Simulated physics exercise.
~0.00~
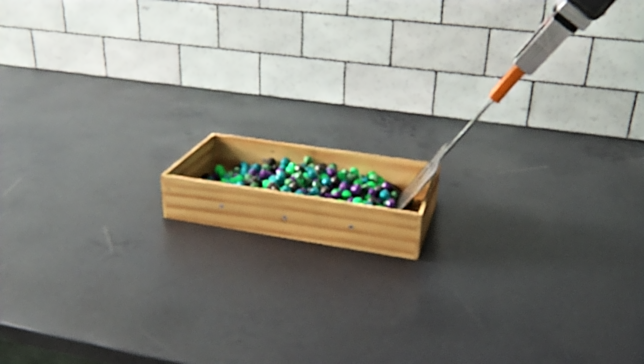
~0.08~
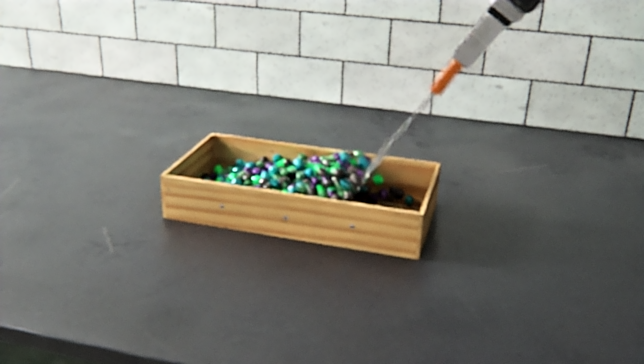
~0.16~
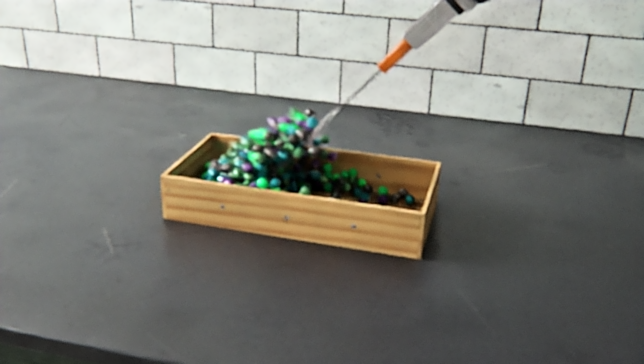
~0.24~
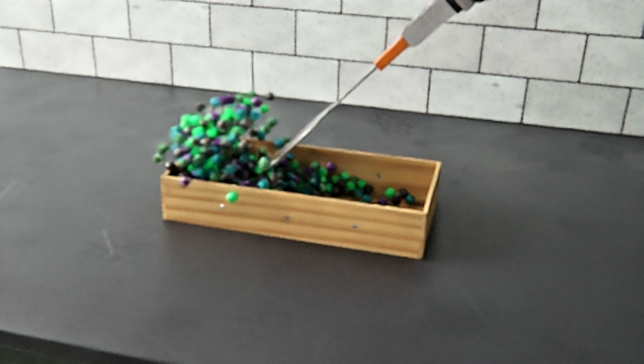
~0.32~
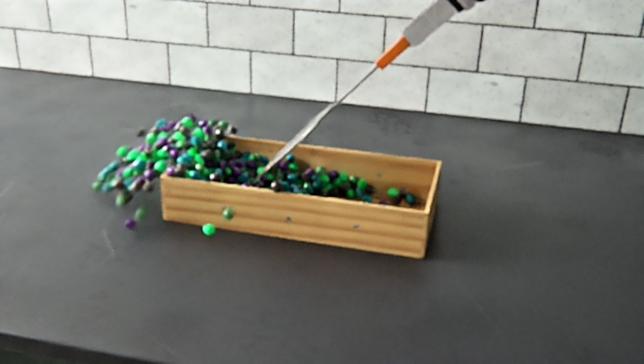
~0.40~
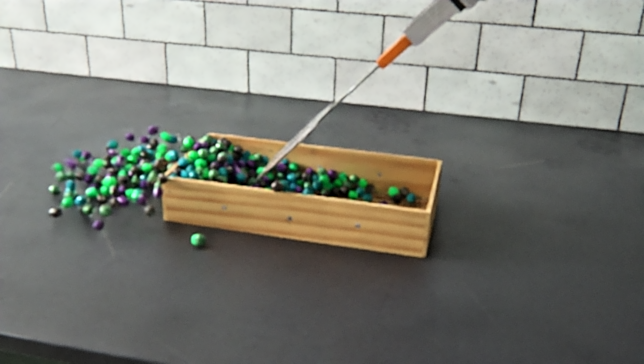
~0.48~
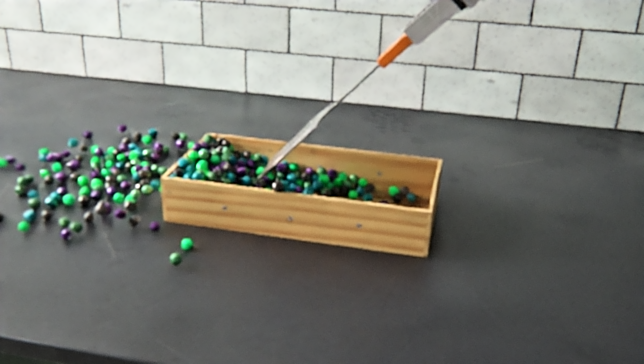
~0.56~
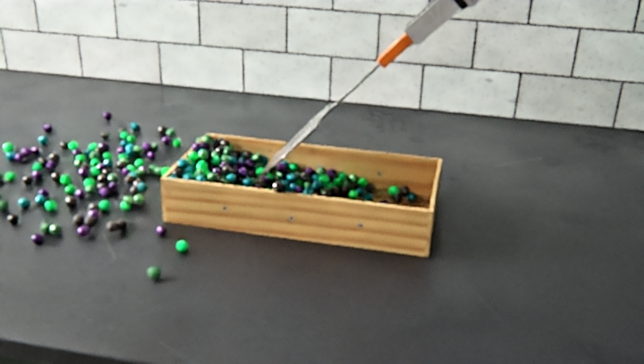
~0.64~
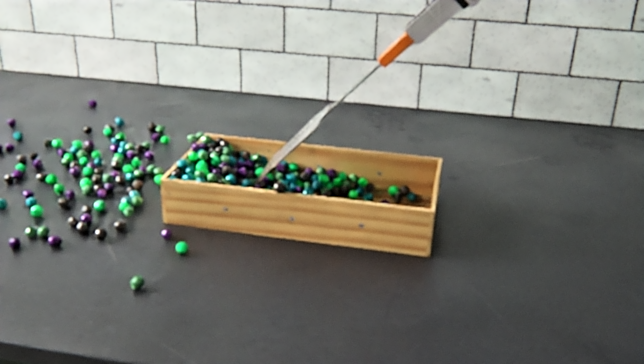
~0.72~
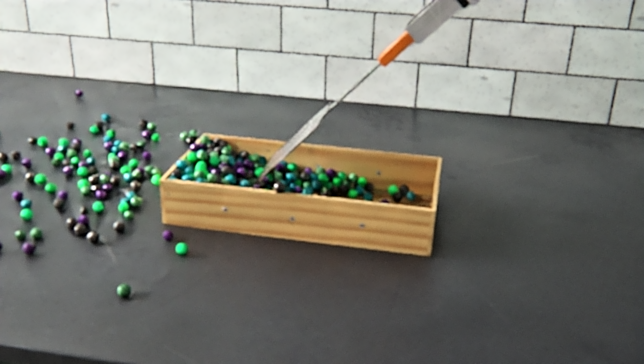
A mechanical arm sweeps a paddle left through colourful balls, spilling some onto the table.
